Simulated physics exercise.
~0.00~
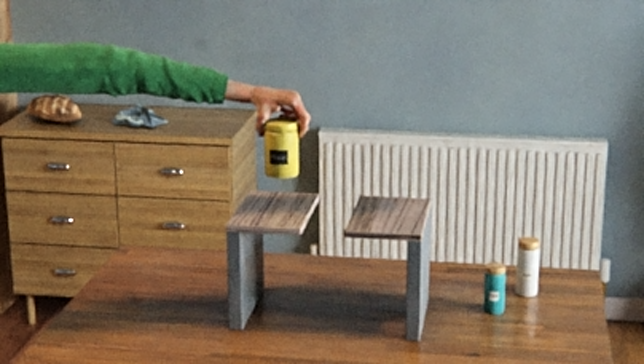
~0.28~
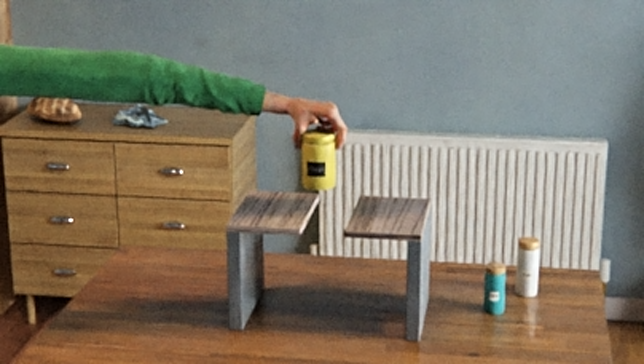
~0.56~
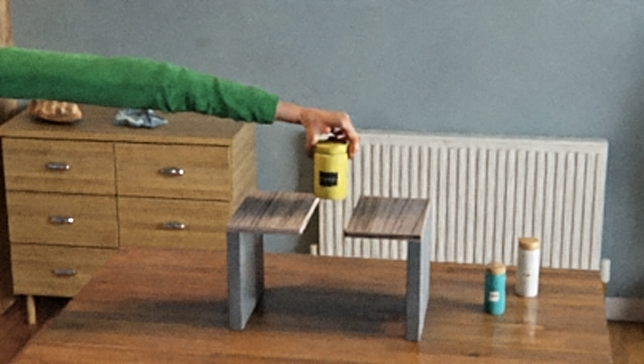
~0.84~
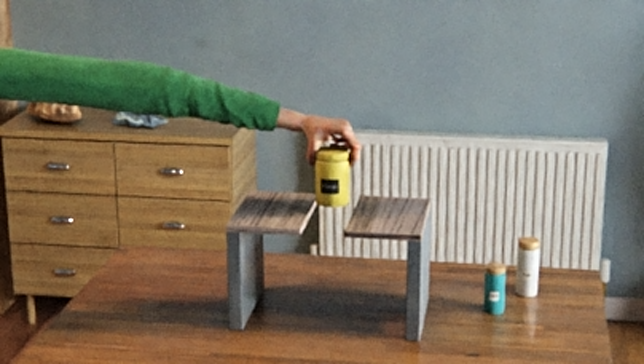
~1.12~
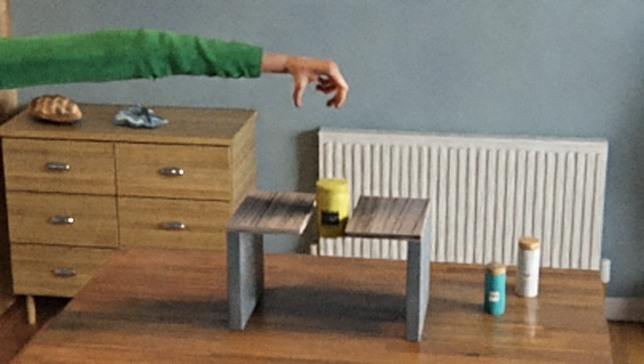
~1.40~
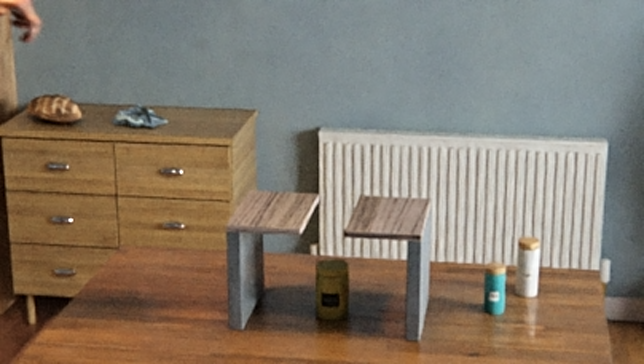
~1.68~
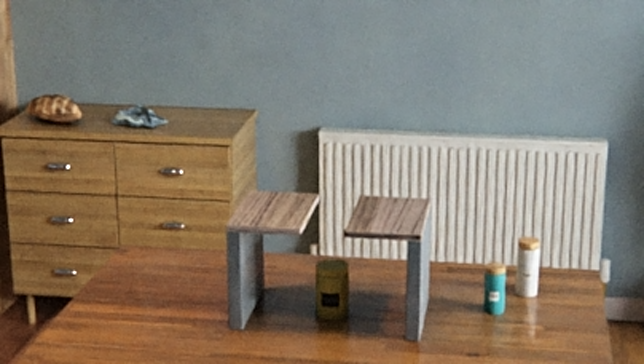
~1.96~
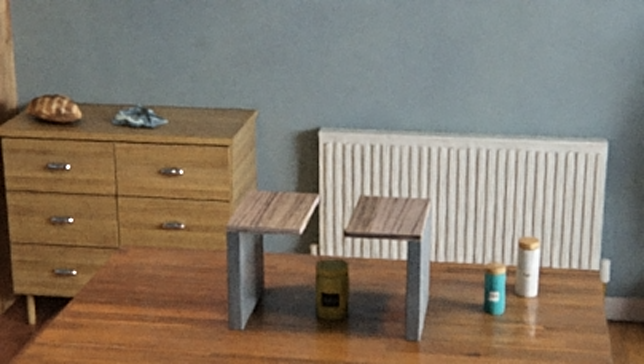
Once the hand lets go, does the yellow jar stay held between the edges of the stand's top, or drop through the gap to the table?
The yellow jar drops through the gap. It ends up standing upright on the table beneath the stand's opening.
On a wooden table, a green-sleeved arm releasing a yellow jar over a split-topped stand, the jar dropping through and resting upright below.
